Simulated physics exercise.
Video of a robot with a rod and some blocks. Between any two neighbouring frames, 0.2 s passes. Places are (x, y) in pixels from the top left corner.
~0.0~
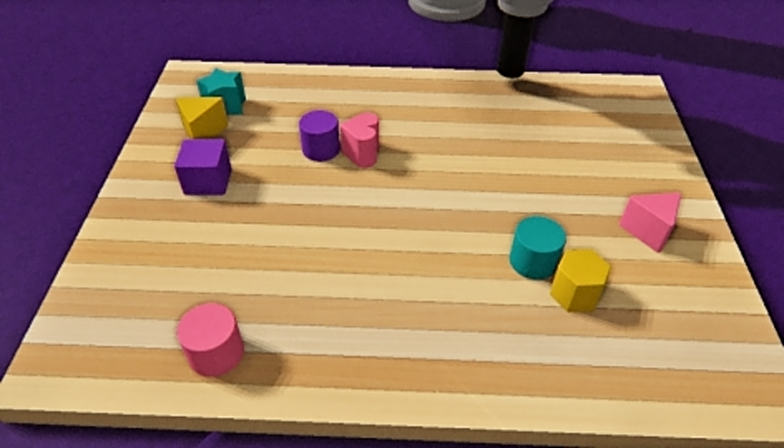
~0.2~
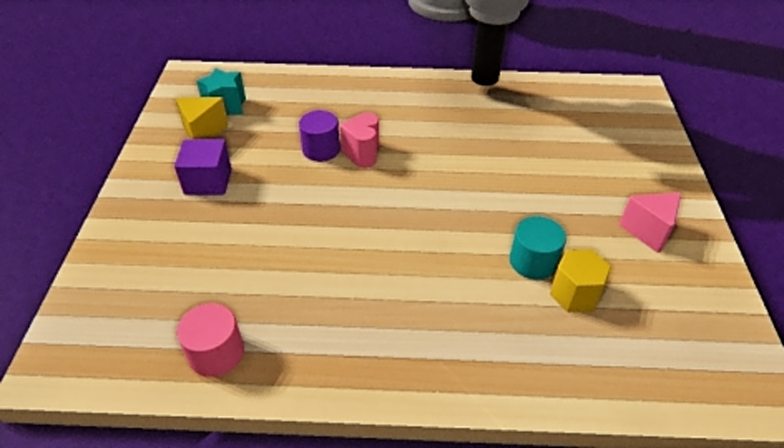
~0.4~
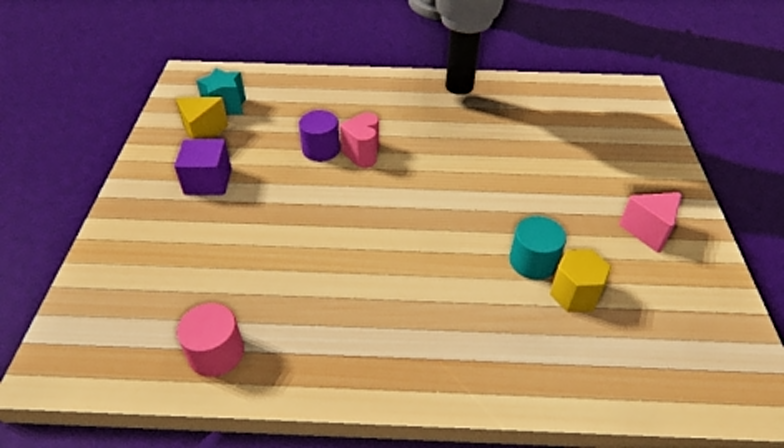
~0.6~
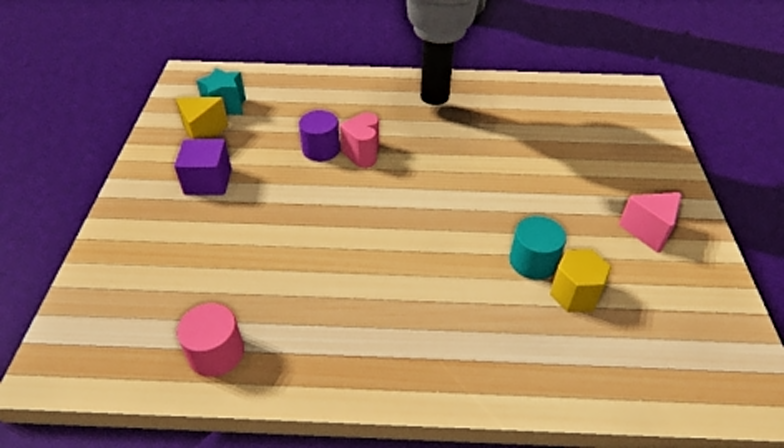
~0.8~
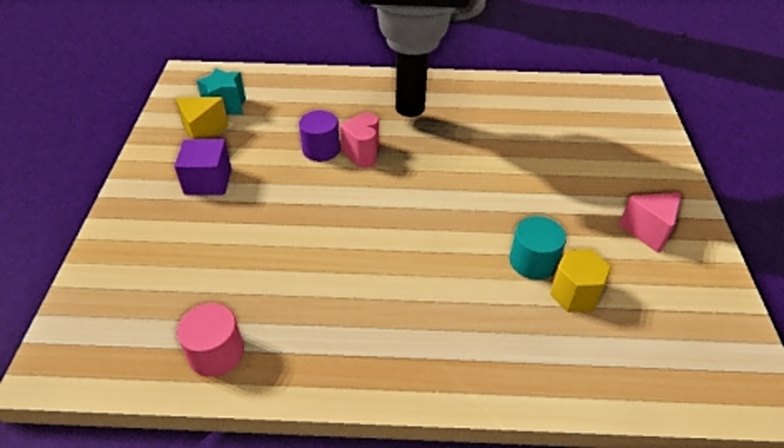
Black robot rod moving steadily left and slightly nearer across a striped wooden board toward the pink heart, while colourful blocks stay still.
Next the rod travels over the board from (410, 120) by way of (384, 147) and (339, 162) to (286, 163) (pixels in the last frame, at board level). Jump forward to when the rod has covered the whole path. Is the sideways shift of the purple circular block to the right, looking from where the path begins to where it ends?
Yes
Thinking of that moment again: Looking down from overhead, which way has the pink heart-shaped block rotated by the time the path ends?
Answer: Anticlockwise.
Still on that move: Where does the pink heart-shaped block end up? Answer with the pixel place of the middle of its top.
The middle of its top is at (298, 157).
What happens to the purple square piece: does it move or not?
Right where it was.
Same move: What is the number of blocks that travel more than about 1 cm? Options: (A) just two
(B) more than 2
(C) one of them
Option A.
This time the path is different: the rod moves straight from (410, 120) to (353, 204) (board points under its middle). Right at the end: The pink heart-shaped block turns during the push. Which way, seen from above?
Turns clockwise.
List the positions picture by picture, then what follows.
The first picture shows lower end of the rod at (511, 71), tops of blocks, purple square piece at (200, 152), purple circular block at (319, 121), pink heart-shaped block at (362, 125).
The second picture shows rod at (485, 79), blocks as before.
The third picture shows rod at (460, 87), blocks as before.
The fourth picture shows rod at (435, 97), blocks as before.
The fifth picture shows rod at (410, 109), purple square piece at (200, 152), purple circular block at (319, 121), pink heart-shaped block at (362, 125).
On the path given first. One third of the way, rod at (384, 135); purple circular block at (316, 122); pink heart-shaped block at (352, 133).
Two thirds of the way, rod at (337, 150); purple circular block at (309, 120); pink heart-shaped block at (312, 153), turned 30° anticlockwise.
At the end, rod at (284, 151); purple square piece not moved; purple circular block at (283, 113); pink heart-shaped block at (298, 157), turned 90° anticlockwise.
